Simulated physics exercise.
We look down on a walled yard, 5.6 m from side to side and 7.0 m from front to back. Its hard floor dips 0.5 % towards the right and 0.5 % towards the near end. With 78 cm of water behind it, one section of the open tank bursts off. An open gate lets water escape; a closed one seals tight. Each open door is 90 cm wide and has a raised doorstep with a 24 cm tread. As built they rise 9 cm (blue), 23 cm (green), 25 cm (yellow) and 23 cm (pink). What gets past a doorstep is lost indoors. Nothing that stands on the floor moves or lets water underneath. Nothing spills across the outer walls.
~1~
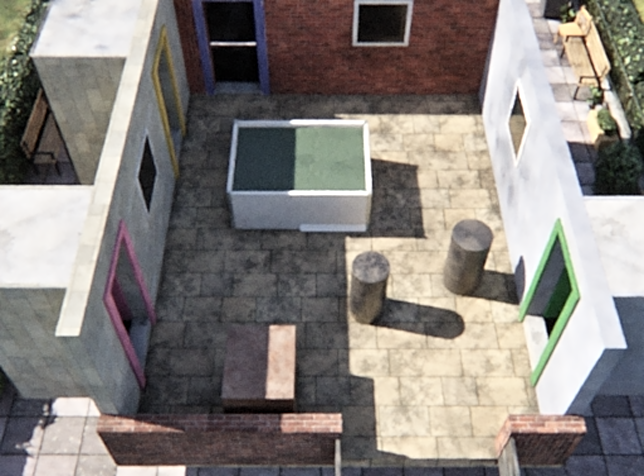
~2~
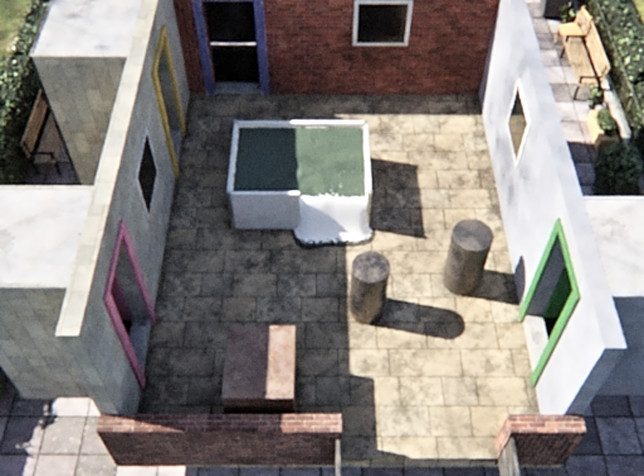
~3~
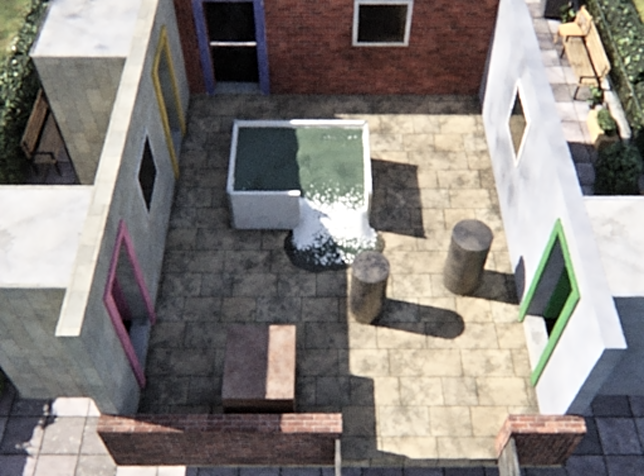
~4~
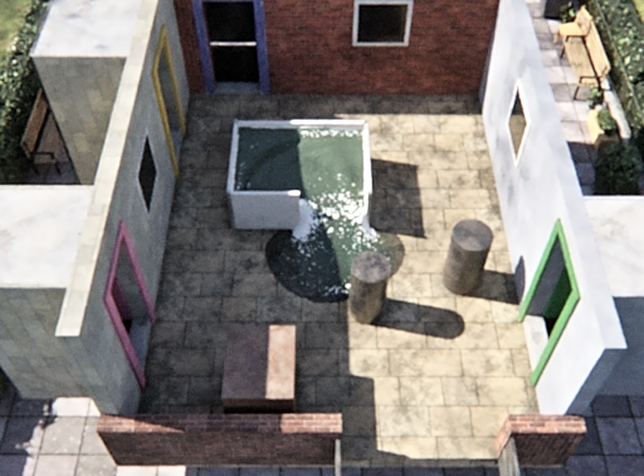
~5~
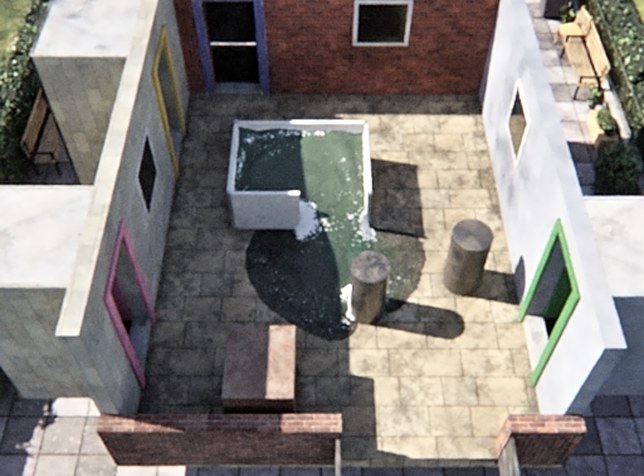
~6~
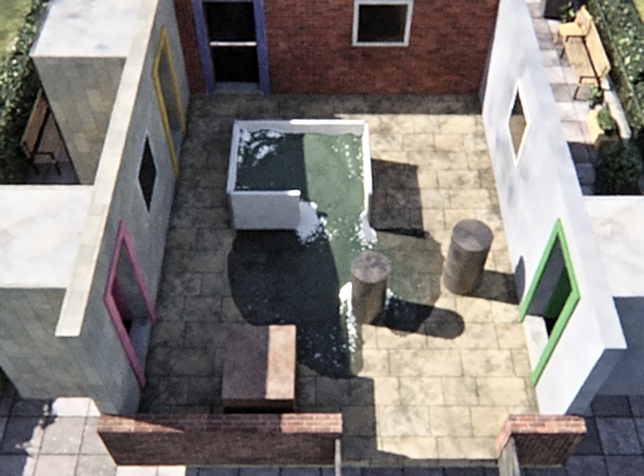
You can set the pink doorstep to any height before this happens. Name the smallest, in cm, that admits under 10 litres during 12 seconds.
Close to 18 cm is just enough.
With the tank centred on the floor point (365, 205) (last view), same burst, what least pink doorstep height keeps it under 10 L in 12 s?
Then roughly 5.0 cm.
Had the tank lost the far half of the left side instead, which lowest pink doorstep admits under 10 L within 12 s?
Some 8.5 cm.
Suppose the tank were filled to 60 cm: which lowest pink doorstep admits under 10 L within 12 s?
About 13.0 cm.
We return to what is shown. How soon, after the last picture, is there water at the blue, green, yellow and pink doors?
Arrival: Blue 5.0 s, green 0.7 s, yellow 3.6 s, pink 1.0 s.
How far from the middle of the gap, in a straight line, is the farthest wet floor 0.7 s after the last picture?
Roughly 4.0 m.
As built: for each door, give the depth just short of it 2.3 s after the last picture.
Depths in cm: Blue 0, green 17, yellow 0, pink 20.
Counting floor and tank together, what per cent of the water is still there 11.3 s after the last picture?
About 66 per cent.
Then, 0.7 s after the last picture water covers 30 % of the floor, deepest (46 cm) near (355, 295); it has not reached the pink door.
Then, 2.3 s after the last picture water covers 50 % of the floor, deepest (30 cm) near (533, 441); 20 cm at the pink door, 1 litre in over its 23 cm doorstep.
Then, 11.3 s after the last picture water covers 100 % of the floor, deepest (8 cm) near (294, 440); 4 cm at the pink door, 1 litre in over its 23 cm doorstep.
At the pink door as built, the water peaked near 24 cm, 1.5 s after the last picture.
Run again over the same 12 s with other heights there, 38 litres in over 14.5 cm, 1 litre over 23 cm. The limit of 10 litres is kept from about 18 cm up.
